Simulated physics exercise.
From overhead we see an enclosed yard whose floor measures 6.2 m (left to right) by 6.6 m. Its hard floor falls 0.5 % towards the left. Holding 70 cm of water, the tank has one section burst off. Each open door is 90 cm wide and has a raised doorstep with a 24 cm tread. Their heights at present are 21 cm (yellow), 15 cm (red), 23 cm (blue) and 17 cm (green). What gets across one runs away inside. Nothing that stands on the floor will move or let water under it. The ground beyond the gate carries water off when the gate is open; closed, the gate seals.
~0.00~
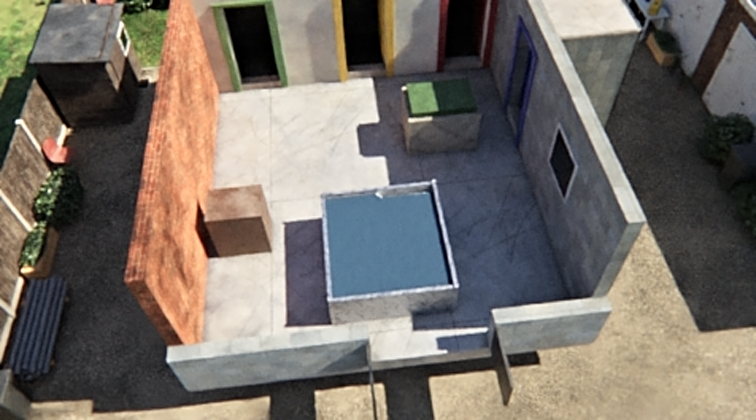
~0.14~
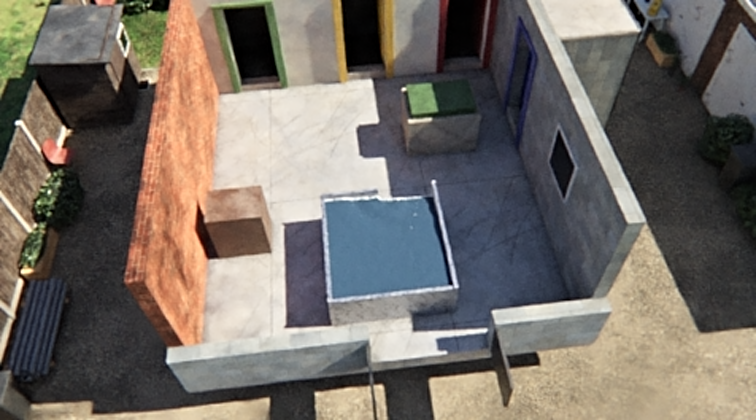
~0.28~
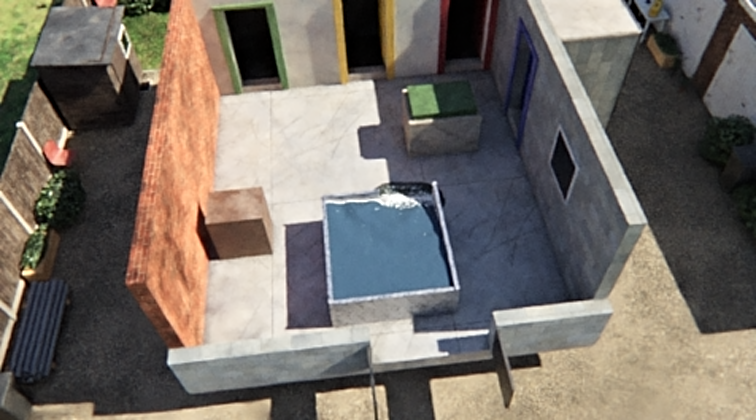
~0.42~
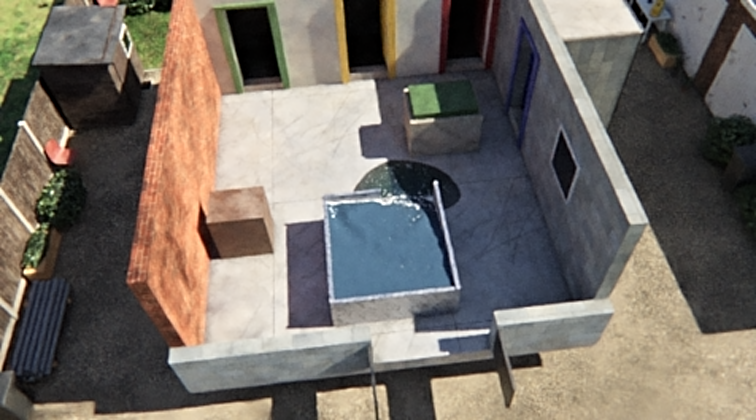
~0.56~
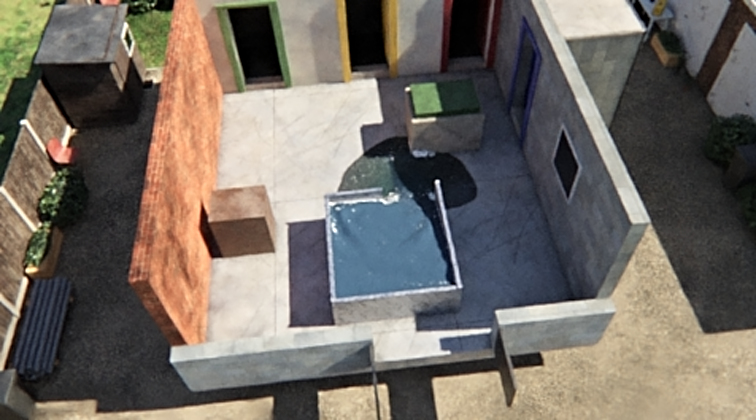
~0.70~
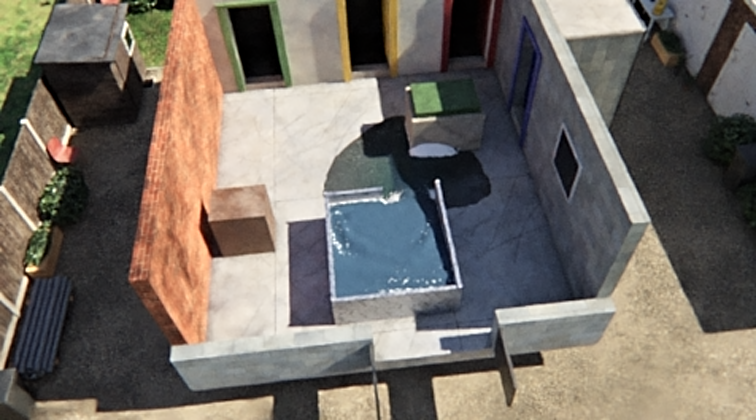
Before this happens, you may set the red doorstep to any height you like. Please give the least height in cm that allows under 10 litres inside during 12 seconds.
It would have to be roughly 13.5 cm high.
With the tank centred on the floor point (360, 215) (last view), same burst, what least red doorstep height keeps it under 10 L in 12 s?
Roughly 12.5 centimetres.
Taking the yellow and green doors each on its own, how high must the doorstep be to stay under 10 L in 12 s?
You'd want some 22 cm at yellow and some 13.5 cm at green.
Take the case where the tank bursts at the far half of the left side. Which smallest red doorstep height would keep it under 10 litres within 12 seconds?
Minimum height: Approx. 11.5 cm.
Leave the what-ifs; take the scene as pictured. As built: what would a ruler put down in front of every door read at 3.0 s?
Yellow door 21 cm, red door 13 cm, blue door 14 cm, green door 14 cm.
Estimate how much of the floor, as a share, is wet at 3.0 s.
The wet part is about 55 per cent.
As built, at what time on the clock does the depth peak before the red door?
The level tops out near 3.6 seconds.
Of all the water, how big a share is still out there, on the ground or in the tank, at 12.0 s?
I'd put it at about 94 per cent.
After 1.4 s water covers 25 % of the floor, deepest (42 cm) near (423, 159); it has not reached the red door.
After 3.0 s water covers 55 % of the floor, deepest (34 cm) near (224, 96); 13 cm at the red door, 0 litres in over its 15 cm doorstep.
After 12.0 s water covers 100 % of the floor, deepest (14 cm) near (234, 222); 7 cm at the red door, 4 litres in over its 15 cm doorstep.
At the red door as built, the water arrived by 2.2 s and peaked near 18 cm at 3.6 s.
Run again over the same 12 s with other heights there, 27 litres in over 11 cm, 4 litres over 15 cm. The limit of 10 litres is kept from about 13.5 cm up.
